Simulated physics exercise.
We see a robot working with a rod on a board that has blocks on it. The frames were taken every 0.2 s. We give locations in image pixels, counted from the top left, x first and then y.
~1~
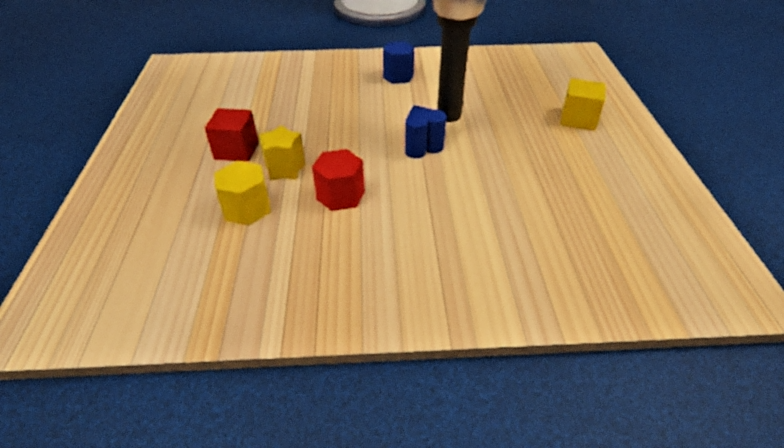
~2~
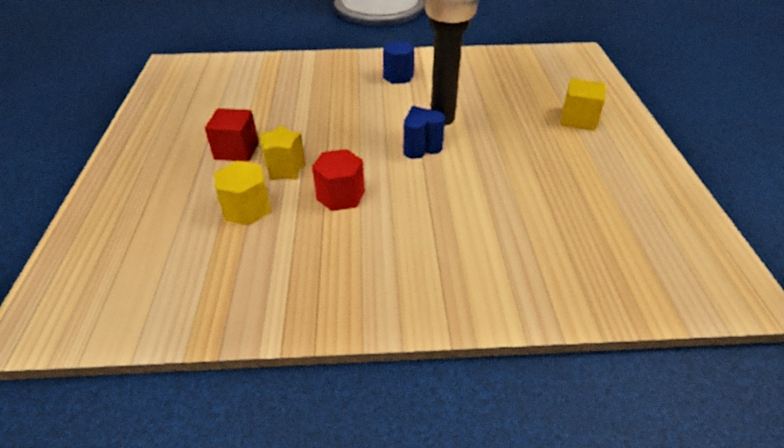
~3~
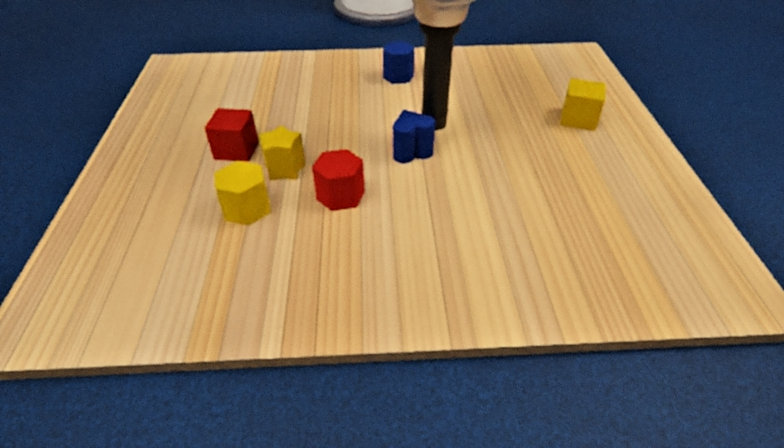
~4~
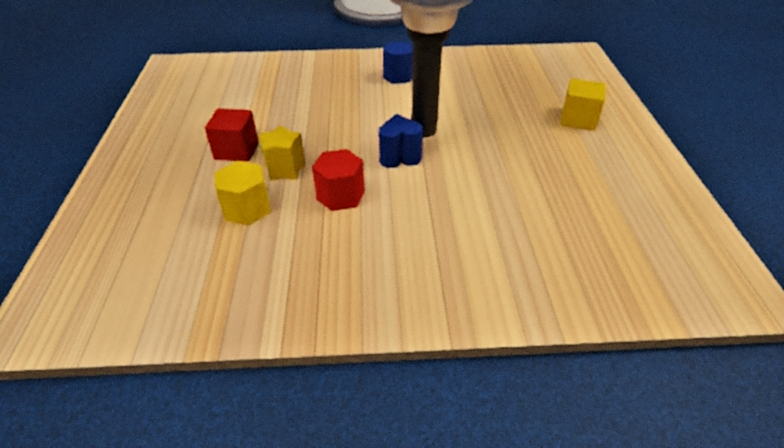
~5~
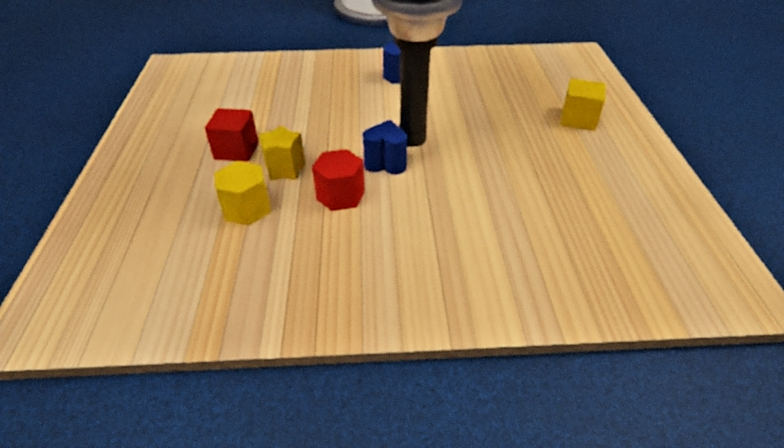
At the start, a dark rod held by a robot stands just behind a blue heart block on a wooden board with red, yellow and blue blocks. The rod moves left and toward the viewer, pushing the heart a short way until it sits close to the red hexagonal block, while the others stay still.
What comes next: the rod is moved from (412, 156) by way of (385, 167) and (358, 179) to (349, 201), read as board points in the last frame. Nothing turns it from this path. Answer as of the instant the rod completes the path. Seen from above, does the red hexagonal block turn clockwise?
In short: No.
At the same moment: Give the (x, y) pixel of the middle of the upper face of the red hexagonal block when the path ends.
It will end up at (310, 179).
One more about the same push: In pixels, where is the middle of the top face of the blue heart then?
The top centre is at (318, 147).
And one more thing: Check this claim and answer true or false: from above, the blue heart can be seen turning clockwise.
Verdict: True.
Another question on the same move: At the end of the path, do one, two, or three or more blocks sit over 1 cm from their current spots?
Two will move.
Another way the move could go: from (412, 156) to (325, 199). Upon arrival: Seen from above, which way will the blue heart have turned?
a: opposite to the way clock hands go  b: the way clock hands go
My answer is option b.
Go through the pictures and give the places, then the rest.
In the first frame, rod's lower end at (449, 117); yellow star-shaped block at (279, 137); red hexagonal block at (338, 163); blue heart at (424, 116).
In the second frame, rod at (442, 120); blue heart at (422, 116).
In the third frame, rod at (434, 125); blue heart at (412, 121).
In the fourth frame, rod at (424, 131); blue heart at (400, 126).
In the fifth frame, rod at (413, 140); yellow star-shaped block at (279, 137); red hexagonal block at (338, 163); blue heart at (386, 132).
On the path given first. One third of the way, rod at (384, 151); blue heart at (354, 141), turned 15° clockwise.
Two thirds of the way, rod at (356, 163); red hexagonal block at (316, 175), turned 40° anticlockwise; blue heart at (323, 147), turned 25° clockwise.
At the end, rod at (348, 184); yellow star-shaped block still; red hexagonal block at (310, 179), turned 35° anticlockwise; blue heart at (318, 147), turned 35° clockwise.
